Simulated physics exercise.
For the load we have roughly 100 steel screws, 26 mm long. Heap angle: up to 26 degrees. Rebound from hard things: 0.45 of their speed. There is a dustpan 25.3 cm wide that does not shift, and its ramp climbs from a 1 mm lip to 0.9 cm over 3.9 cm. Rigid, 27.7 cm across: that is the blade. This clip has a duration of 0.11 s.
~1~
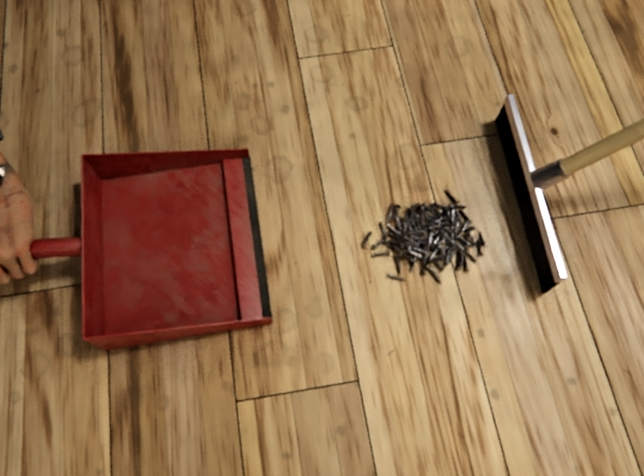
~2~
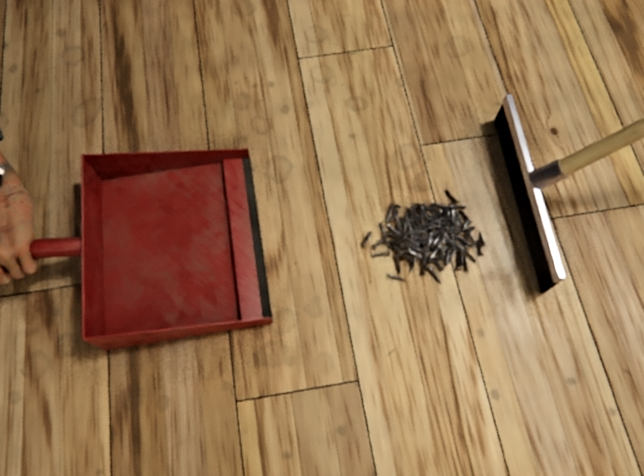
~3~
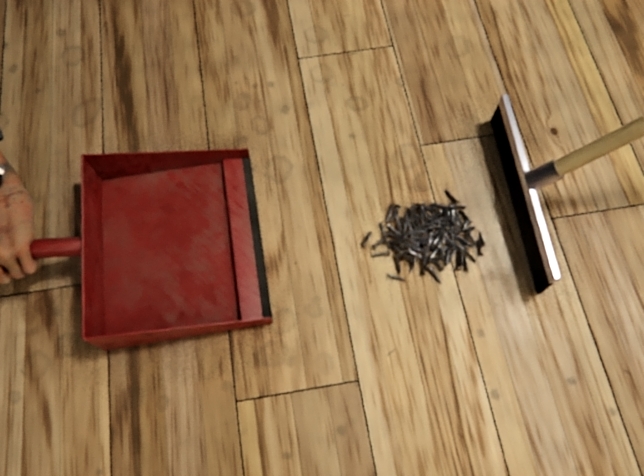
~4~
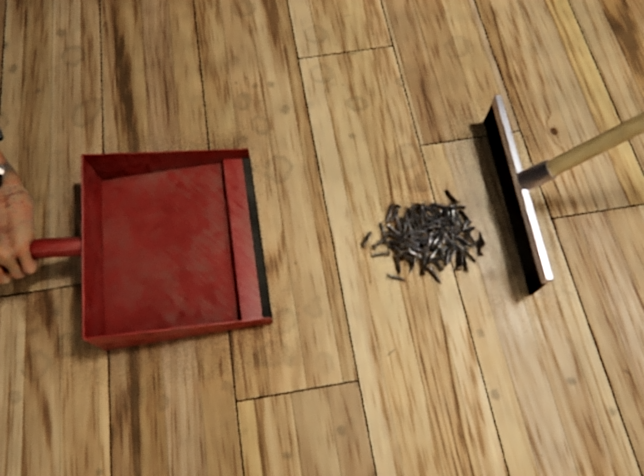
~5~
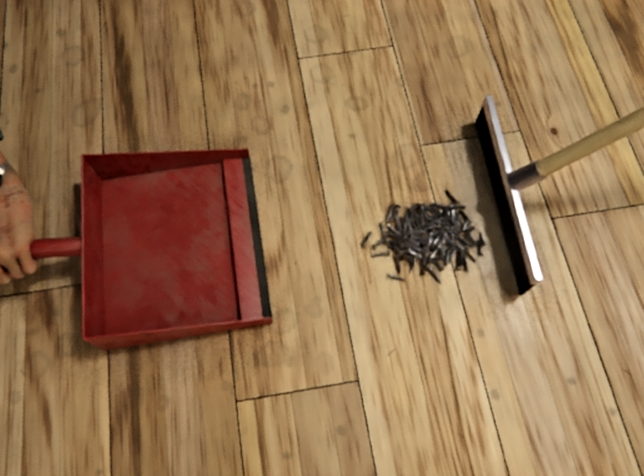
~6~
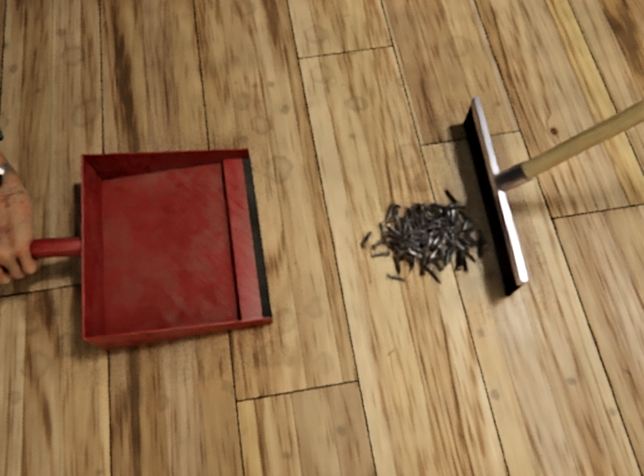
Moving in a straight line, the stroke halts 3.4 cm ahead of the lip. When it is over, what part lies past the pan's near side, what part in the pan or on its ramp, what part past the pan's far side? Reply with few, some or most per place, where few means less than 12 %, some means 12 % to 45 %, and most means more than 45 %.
Past the pan's near side = few, in the pan or on its ramp = most, past the pan's far side = few.
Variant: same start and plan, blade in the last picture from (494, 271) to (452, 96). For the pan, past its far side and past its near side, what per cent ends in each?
The pan gets 80, the far side 0 and the near side 5.
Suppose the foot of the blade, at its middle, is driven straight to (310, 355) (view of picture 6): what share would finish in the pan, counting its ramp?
That comes to near 25 percent.
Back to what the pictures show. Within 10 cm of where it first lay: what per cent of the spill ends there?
0 percent, roughly.
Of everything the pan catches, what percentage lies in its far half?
Some 40 per cent.
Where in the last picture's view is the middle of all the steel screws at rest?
Approximately (259, 255) in the last view.
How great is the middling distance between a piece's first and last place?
Some 24 cm.
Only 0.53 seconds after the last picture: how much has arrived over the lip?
I'd say around 55 in a hundred has made it so far.
Then, 0.17 s after the last picture, middle of the blade 18 cm from the lip; 0 % over the lip, far side 0 %, near side 0 %.
Then, 0.29 s after the last picture, middle of the blade 8 cm from the lip; 0 % over the lip, far side 0 %, near side 0 %.
Then, 0.53 s after the last picture, middle of the blade 4 cm from the lip; 55 % over the lip, far side 0 %, near side 0 %.
In the end, near side 0 %, pan 55 %, far side 0 %, in front of the lip or behind the blade 45 %.
